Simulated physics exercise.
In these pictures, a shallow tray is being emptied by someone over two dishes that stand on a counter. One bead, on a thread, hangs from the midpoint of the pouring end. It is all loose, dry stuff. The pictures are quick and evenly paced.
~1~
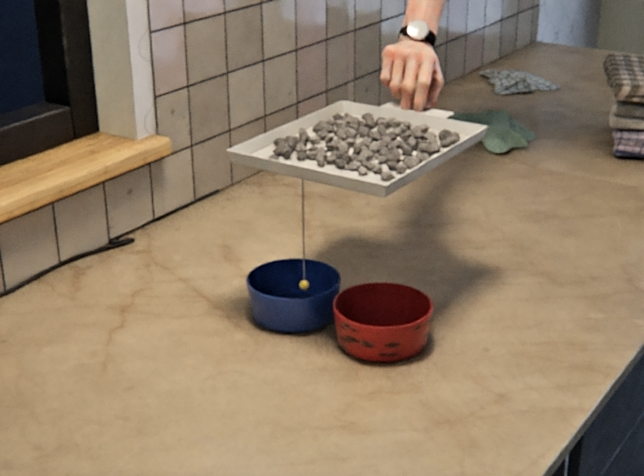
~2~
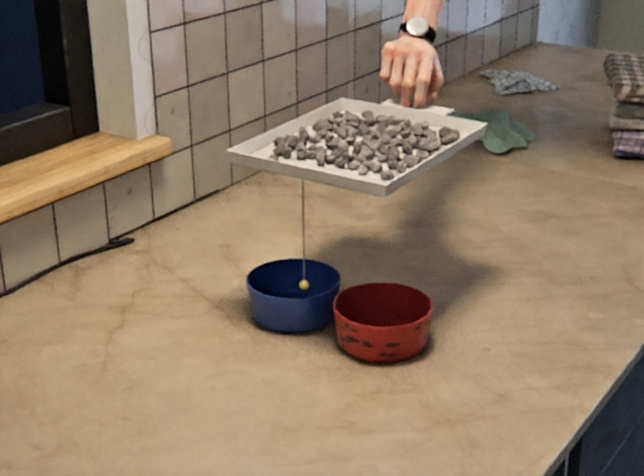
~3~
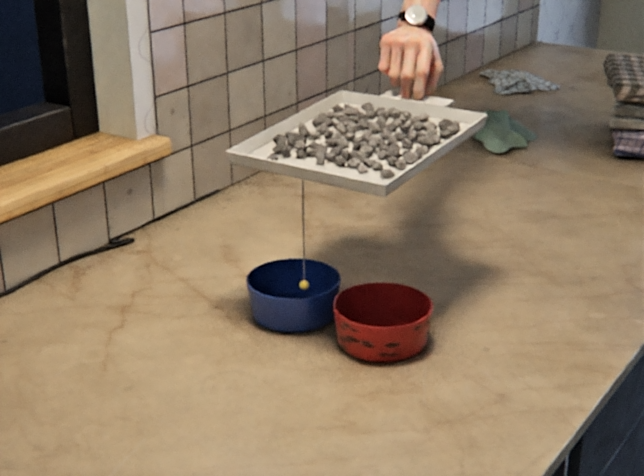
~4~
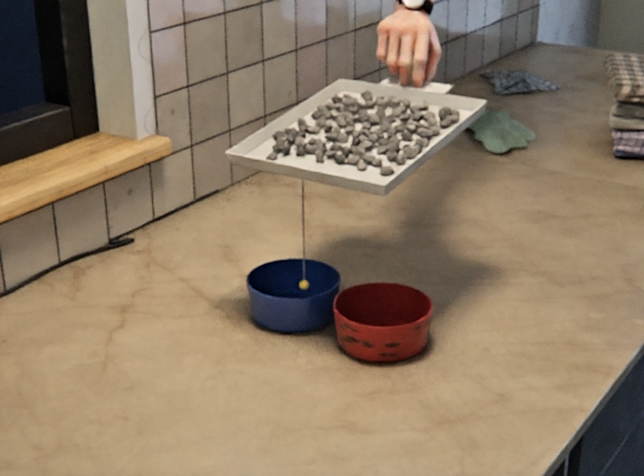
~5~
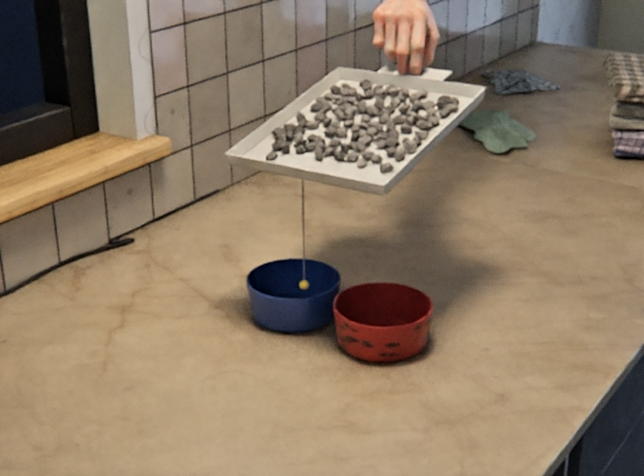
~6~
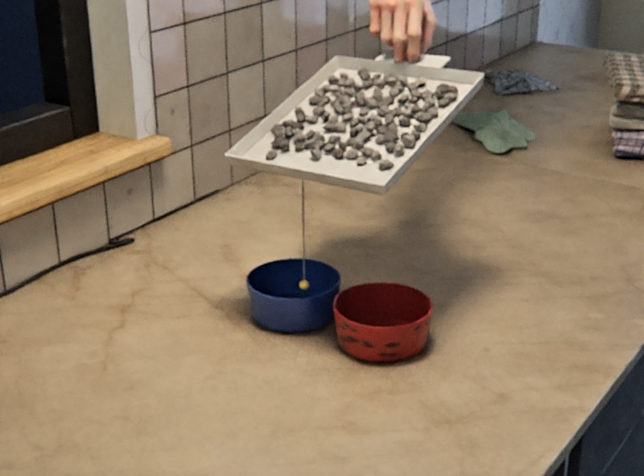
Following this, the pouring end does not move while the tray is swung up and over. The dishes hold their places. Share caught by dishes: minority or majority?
Most of what falls will come down outside the dishes.
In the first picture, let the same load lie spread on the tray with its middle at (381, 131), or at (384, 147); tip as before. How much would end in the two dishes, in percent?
First try 0 %, second try 0 %.
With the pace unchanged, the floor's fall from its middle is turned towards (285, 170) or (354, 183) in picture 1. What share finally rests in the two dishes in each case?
About 0 and 40 per cent.
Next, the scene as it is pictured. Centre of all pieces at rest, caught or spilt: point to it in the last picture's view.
Near (246, 352), more or less.
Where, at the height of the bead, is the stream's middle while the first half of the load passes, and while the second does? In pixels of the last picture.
Around (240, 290) first; around (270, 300) second.
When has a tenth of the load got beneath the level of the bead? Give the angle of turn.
80° or so.
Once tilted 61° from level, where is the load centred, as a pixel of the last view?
Centre estimate: (294, 152).
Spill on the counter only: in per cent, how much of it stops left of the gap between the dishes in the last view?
90 %, near enough.
Soon after the last picture, tray tipped steeply; nearly all on the tray; a stray few in the air.
A little later, tray tipped past a quarter turn; a small part on the tray; about half outside both; about a quarter in the air.
Later still, tray tipped past a quarter turn; a stray few in the left dish; nearly all outside both.
At rest, tray tipped past a quarter turn; none in the right dish; a stray few in the left dish; nearly all outside both.
